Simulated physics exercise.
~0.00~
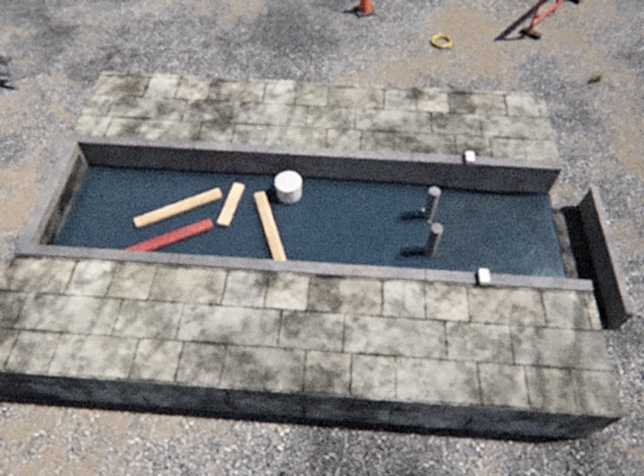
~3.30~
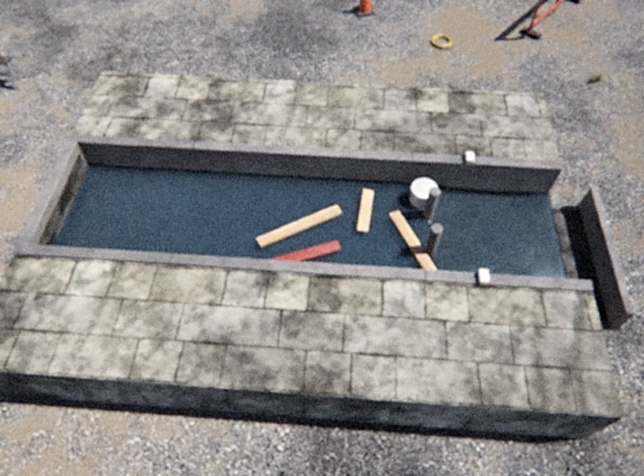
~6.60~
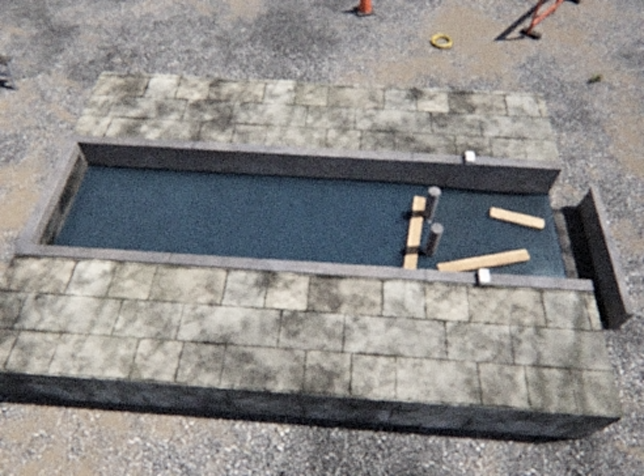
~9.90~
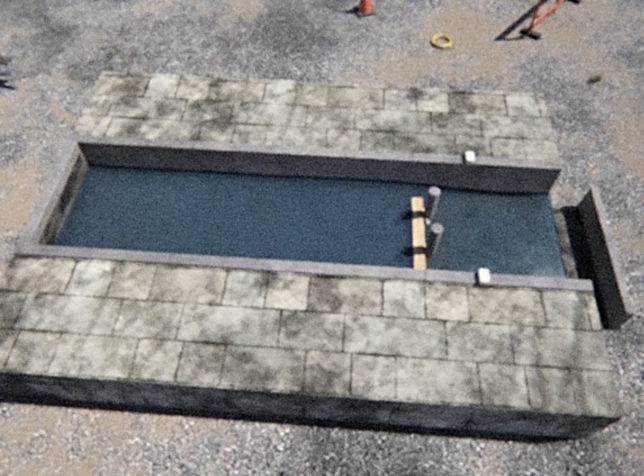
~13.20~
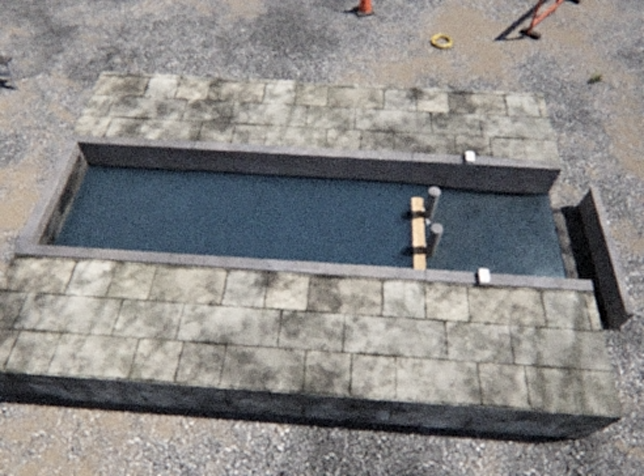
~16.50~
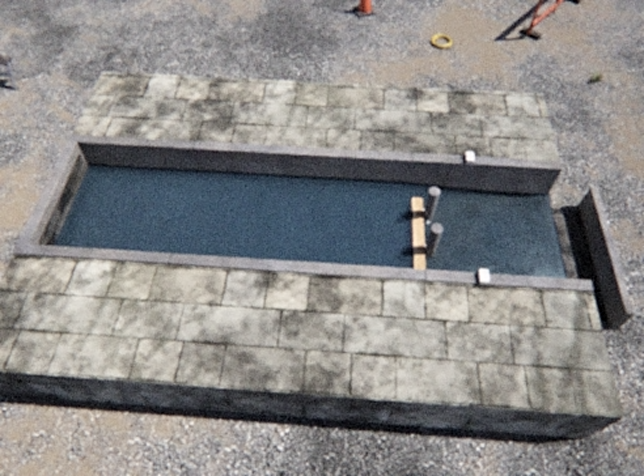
Wooden planks and a white drum drifting right down a stone-sided water channel, leaving one pale plank resting against two posts.
